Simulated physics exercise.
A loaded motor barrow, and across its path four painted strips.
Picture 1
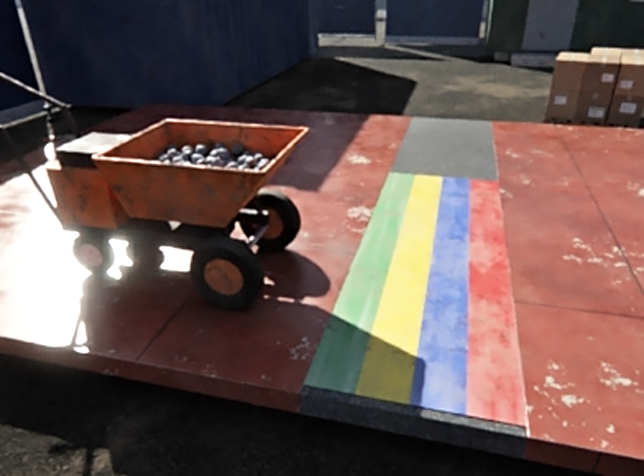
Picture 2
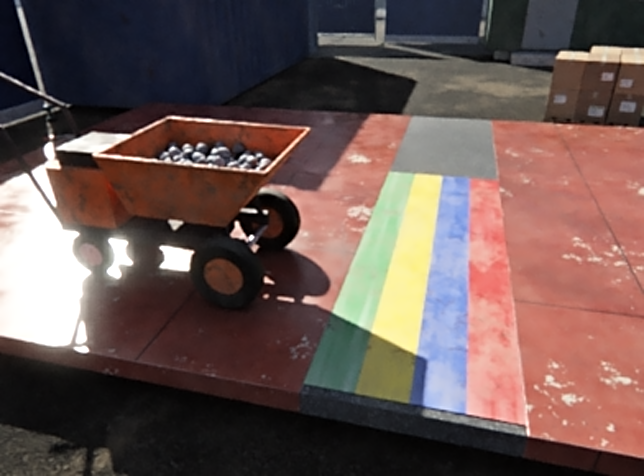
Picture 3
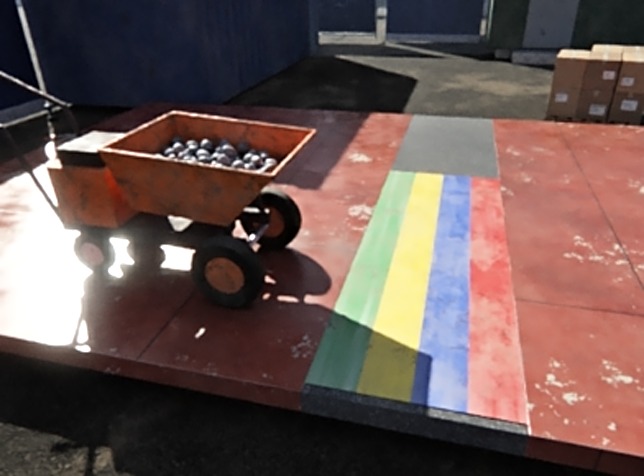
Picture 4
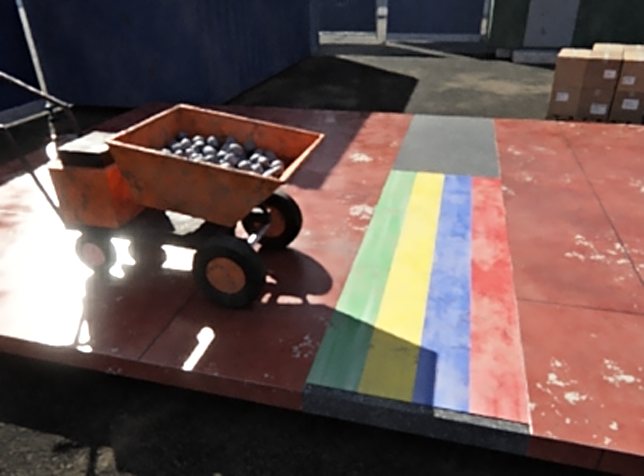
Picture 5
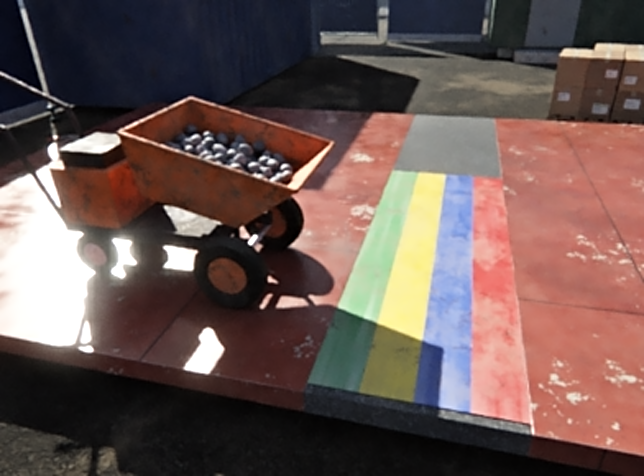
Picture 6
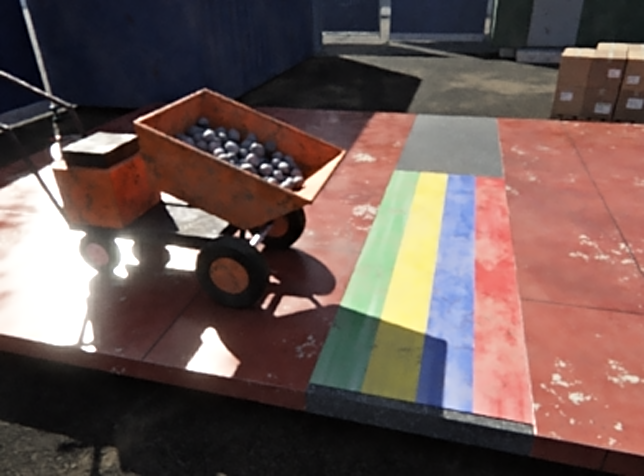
To begin with, an orange motor barrow loaded with round cobbles stands with its skip level, left of green, yellow, blue and red painted strips. The skip then tilts gradually toward the strips, its rear rising and its front lip lowering, until it slopes clearly, with the cobbles still inside.
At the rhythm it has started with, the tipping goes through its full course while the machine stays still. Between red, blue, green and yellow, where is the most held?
On yellow.
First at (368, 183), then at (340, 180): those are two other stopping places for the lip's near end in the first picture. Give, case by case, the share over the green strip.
I'd put it at around 0 percent the first time and 0 percent the second.
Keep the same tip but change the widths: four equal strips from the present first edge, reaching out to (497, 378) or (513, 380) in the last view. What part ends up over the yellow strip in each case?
First 30 in a hundred, then 30 in a hundred.
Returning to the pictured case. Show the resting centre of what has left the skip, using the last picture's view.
The centre comes to rest close to (411, 288).
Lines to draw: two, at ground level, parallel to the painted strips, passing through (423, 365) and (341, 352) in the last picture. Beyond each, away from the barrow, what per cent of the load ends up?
Close to 20 per cent, then close to 70 per cent.
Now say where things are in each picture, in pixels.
The first picture shows lip of the skip at (263, 174), level; top of the load at (203, 166), round cobbles; green strip at (342, 350); yellow strip at (390, 358); blue strip at (441, 367); red strip at (494, 376).
The second picture shows lip of the skip at (265, 174), tipped barely; top of the load at (180, 162).
The third picture shows lip of the skip at (273, 177), tipped barely; top of the load at (185, 159).
The fourth picture shows lip of the skip at (283, 183), tipped a little; top of the load at (186, 161).
The fifth picture shows lip of the skip at (296, 192), tipped a little; top of the load at (194, 156).
The sixth picture shows lip of the skip at (310, 203), tipped clearly; top of the load at (195, 155); green strip at (348, 348); yellow strip at (396, 356); blue strip at (447, 364); red strip at (501, 373).
Soon, skip tipped steeply; all in the skip.
A while on, skip tipped right over; most in the skip; a small part over the green strip; a small part over the yellow strip.
Towards the end, skip tipped right over; about a third in the skip; about a quarter over the green strip; about a third over the yellow strip; a small part over the blue strip; a stray few over the red strip; a stray few off the paint.
Finally, skip tipped right over; about a quarter in the skip; about a quarter over the green strip; about a third over the yellow strip; a small part over the blue strip; a small part over the red strip; a stray few off the paint.
